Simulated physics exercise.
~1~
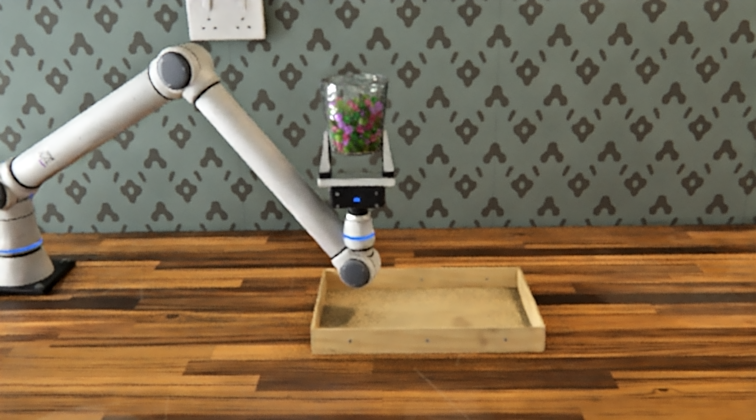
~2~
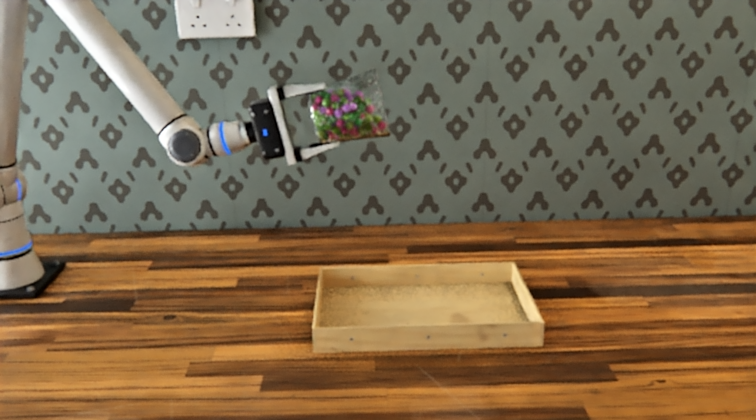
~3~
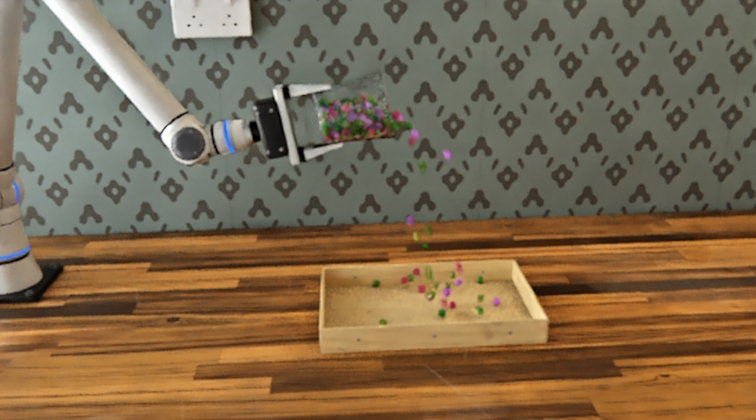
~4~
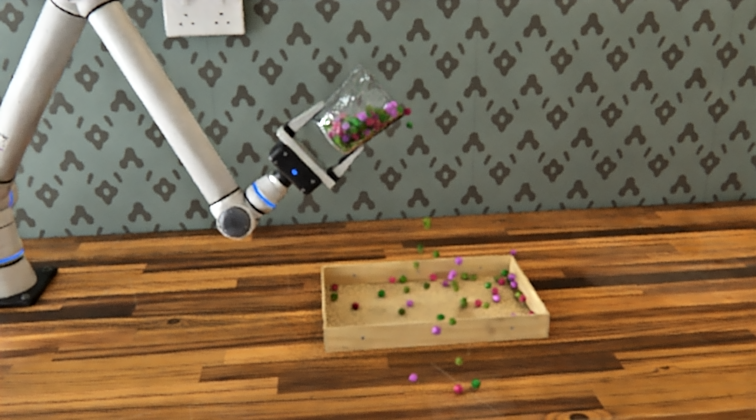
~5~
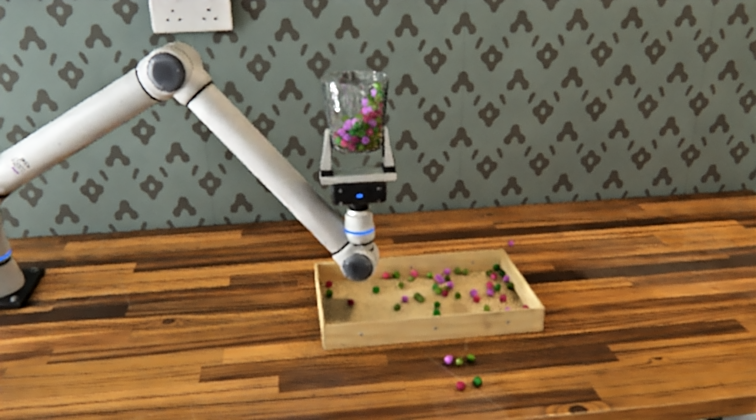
Robot arm tipping a clear tumbler of colourful round sweets over a wooden tray, scattering some, then holding it upright, still partly full.
